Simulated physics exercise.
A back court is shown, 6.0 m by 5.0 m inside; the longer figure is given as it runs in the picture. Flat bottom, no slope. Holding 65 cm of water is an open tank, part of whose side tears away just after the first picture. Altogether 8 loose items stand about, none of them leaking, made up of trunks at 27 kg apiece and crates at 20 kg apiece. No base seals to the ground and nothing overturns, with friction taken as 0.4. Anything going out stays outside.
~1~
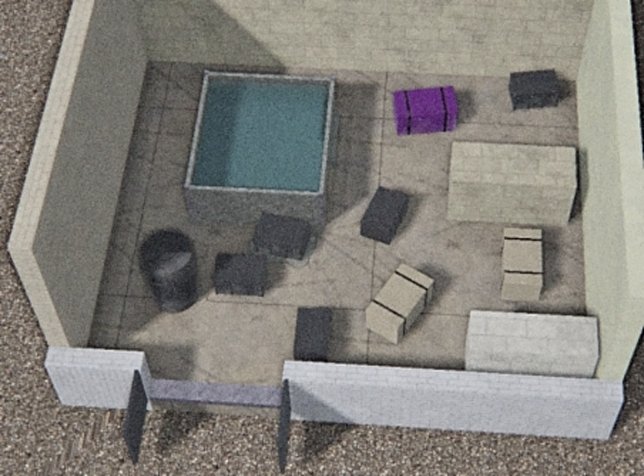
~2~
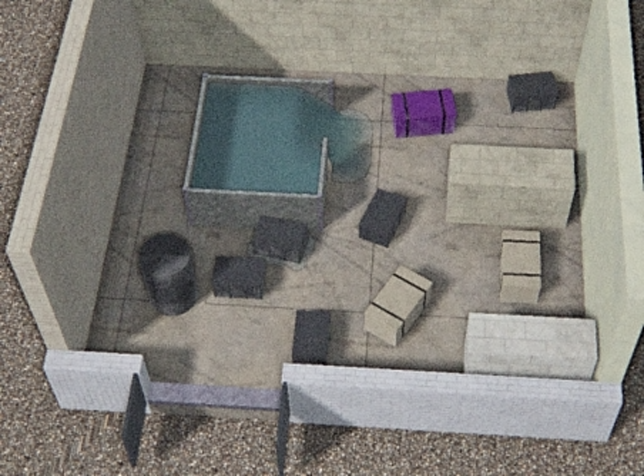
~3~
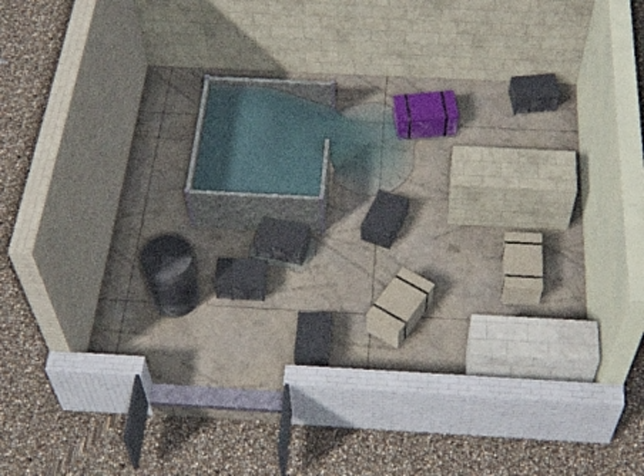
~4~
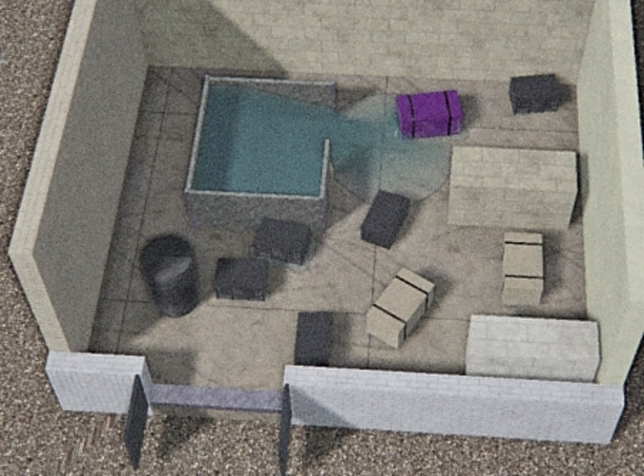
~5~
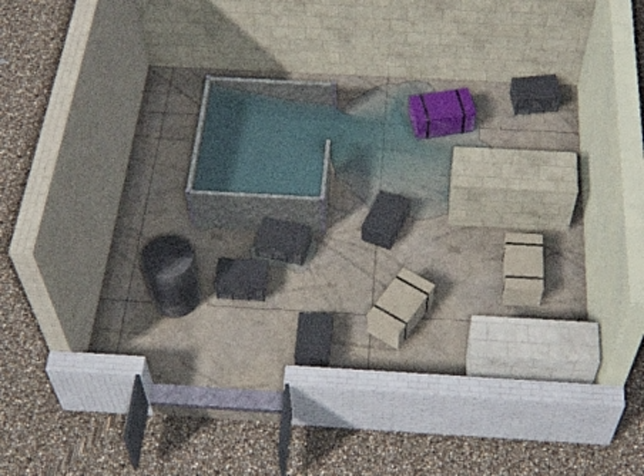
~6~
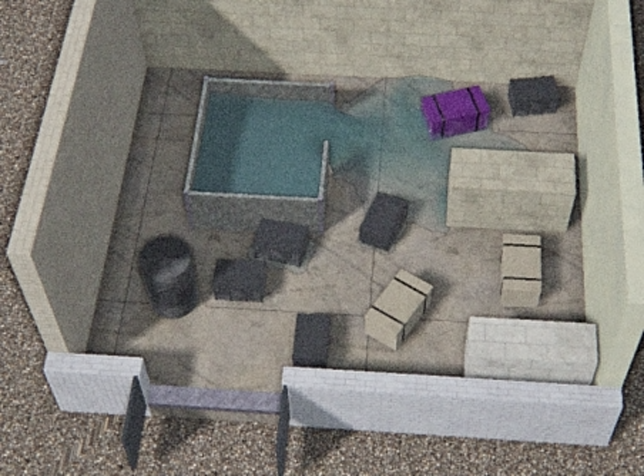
Walled back court with water spreading from the torn side of an open tank, pushing a purple trunk to the right.
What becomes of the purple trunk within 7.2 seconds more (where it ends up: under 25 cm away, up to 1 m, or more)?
My guess: The purple trunk ends up over a metre off.
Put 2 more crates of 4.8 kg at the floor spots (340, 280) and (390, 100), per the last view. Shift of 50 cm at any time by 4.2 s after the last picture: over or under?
In sequence: Within it, then beyond it.
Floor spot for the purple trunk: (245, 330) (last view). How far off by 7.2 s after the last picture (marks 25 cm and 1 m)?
Observed: Object is barely disturbed.
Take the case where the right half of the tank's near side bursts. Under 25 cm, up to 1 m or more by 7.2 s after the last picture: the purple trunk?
Well, the purple trunk basically stays there then.
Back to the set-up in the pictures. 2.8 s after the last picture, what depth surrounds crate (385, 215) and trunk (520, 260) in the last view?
Some 2 cm at the first, some 6 cm at the second.
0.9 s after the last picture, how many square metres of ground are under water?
Wet area: Approx. 11.0 m2.
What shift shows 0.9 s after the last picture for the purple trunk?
I'd guess some 120 cm by then.
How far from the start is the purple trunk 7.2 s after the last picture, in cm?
I'd say close to 200 centimetres.
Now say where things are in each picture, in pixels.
The first picture shows the purple trunk at (426, 101) rests on the ground; 3.0 m2 under water; 0 of 8 have shifted.
The second picture shows the purple trunk at (424, 104) rests on the ground; water covers 3.5 m2; 0 of 8 have shifted.
The third picture shows the purple trunk at (426, 106), on the bottom; water covers 4.2 m2; 0 of 8 have shifted.
The fourth picture shows the purple trunk at (430, 106) rests on the ground, 5 cm from its start; 5.0 m2 under water; 0 of 8 have shifted.
The fifth picture shows the purple trunk at (443, 105) rests on the ground, 21 cm from its start; water covers 5.9 m2; 1 of 8 have shifted.
The sixth picture shows the purple trunk at (456, 104), on the bottom, 41 cm from its start; water covers 6.9 m2; 1 of 8 have shifted.
Then, 0.9 s after the last picture the purple trunk is near (509, 102), 1.1 m from its start, aground; 0 of 8 are out; 0 afloat.
Then, 2.8 s after the last picture the purple trunk is near (478, 132), 0.8 m from its start, afloat; 0 of 8 are out; 2 afloat.
Then, 4.8 s after the last picture the purple trunk is near (433, 137), 0.6 m from its start, afloat; 0 of 8 are out; 3 afloat.
Then, 7.2 s after the last picture the purple trunk is near (378, 214), 1.8 m from its start, aground; 0 of 8 are out; 2 afloat.
